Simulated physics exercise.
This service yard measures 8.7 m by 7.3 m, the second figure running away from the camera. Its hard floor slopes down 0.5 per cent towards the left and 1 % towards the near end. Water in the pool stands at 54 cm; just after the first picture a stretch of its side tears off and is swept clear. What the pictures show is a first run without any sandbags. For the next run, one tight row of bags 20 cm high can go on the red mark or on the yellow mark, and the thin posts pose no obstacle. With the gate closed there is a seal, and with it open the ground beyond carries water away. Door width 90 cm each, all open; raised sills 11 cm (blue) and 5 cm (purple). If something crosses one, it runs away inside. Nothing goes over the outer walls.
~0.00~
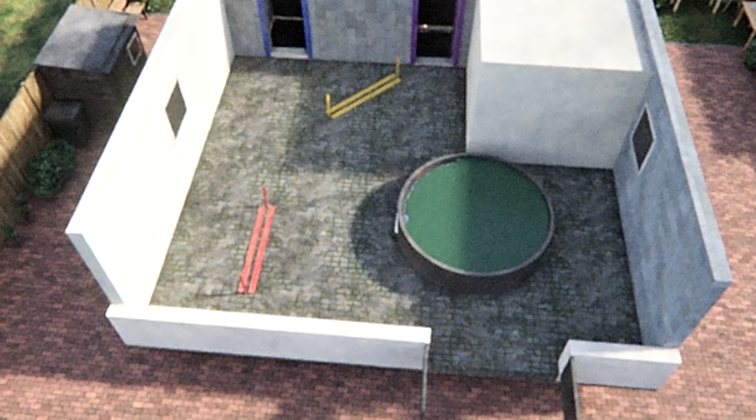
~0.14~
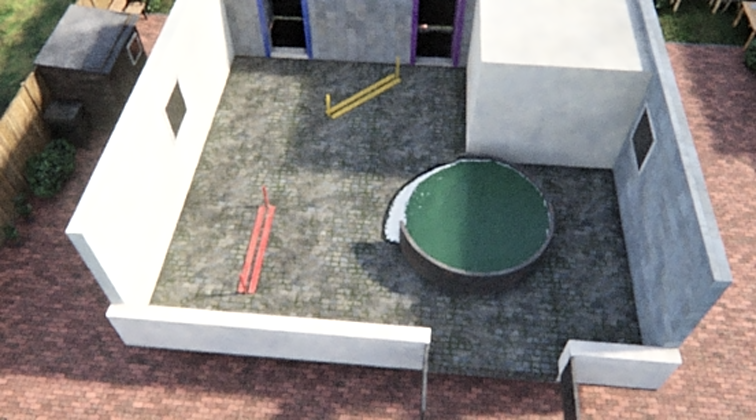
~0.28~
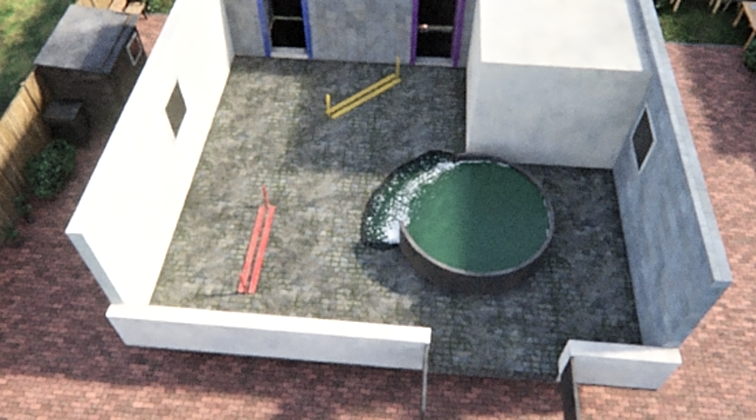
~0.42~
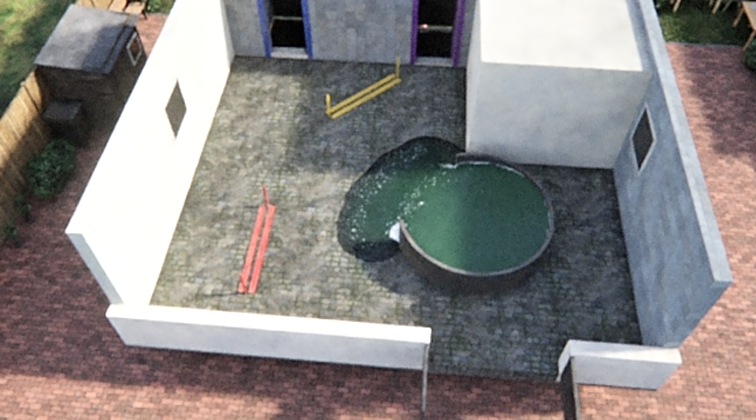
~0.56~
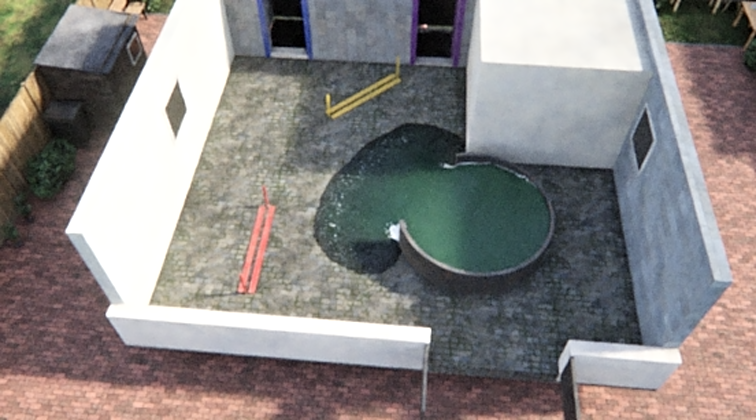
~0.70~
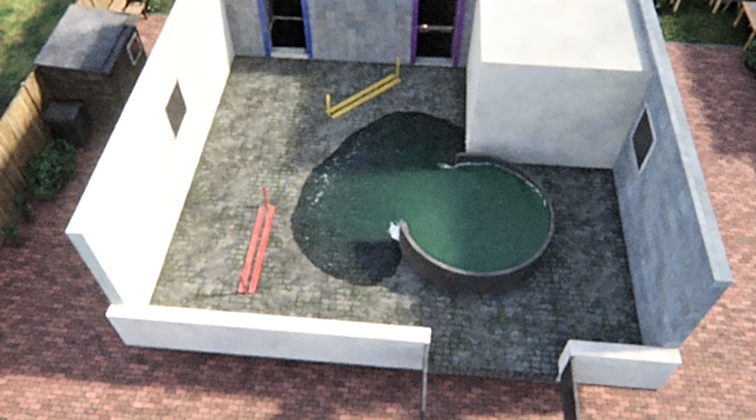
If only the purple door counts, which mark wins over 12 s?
The red mark.
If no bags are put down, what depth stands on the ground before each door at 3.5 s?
Blue 14 cm, purple 6 cm.
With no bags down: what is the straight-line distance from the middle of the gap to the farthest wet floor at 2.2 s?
About 5.2 metres out.
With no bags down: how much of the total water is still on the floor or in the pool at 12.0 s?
I'd say roughly 96 in a hundred, give or take.
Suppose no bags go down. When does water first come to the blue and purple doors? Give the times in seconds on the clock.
For blue it's 2.2 s, and for purple it's 2.0 s.
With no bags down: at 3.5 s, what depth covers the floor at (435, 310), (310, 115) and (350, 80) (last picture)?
Depths: About 0, 5, 4 cm.
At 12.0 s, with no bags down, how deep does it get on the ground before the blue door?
About 2.5 centimetres.
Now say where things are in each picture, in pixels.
In the first picture, the pool at (475, 212) is whole and still, 54 cm deep.
In the second picture, water pours out at (413, 192) and has run 1.1 m, to a hidden place; typically 7 cm deep outside, 54 cm at the pool's back.
In the third picture, the front is at (366, 240), 1.4 m from the gap at (413, 193); 1.7 m2 of floor is under water; 54 cm left at the back of the pool.
In the fourth picture, the front is at (352, 250), 1.7 m from the gap at (413, 194); 3.7 m2 of floor is under water; 54 cm left at the back of the pool.
In the fifth picture, water pours out at (413, 194) and has run 2.0 m, to (325, 242); typically 5 cm deep outside, 54 cm at the pool's back.
In the sixth picture, water pours out at (413, 194) and has run 2.4 m, to (297, 225); typically 4 cm deep outside, 52 cm at the pool's back.
After 1.4 s water covers 40 % of the floor and is deepest (25 cm) near (401, 205) in the run without bags; in at the purple door, 0 L with no bags, 0 L with the row on red, 0 L on yellow.
After 2.2 s water covers 55 % of the floor and is deepest (21 cm) near (411, 192) in the run without bags; in at the purple door, 0 L with no bags, 0 L with the row on red, 1 L on yellow.
After 3.5 s water covers 60 % of the floor and is deepest (35 cm) near (246, 69) in the run without bags; in at the purple door, 2 L with no bags, 1 L with the row on red, 23 L on yellow.
After 7.0 s water covers 75 % of the floor and is deepest (14 cm) near (141, 326) in the run without bags; in at the purple door, 3 L with no bags, 2 L with the row on red, 89 L on yellow.
After 12.0 s water covers 90 % of the floor and is deepest (14 cm) near (141, 326) in the run without bags; in at the purple door, 13 L with no bags, 18 L with the row on red, 110 L on yellow.
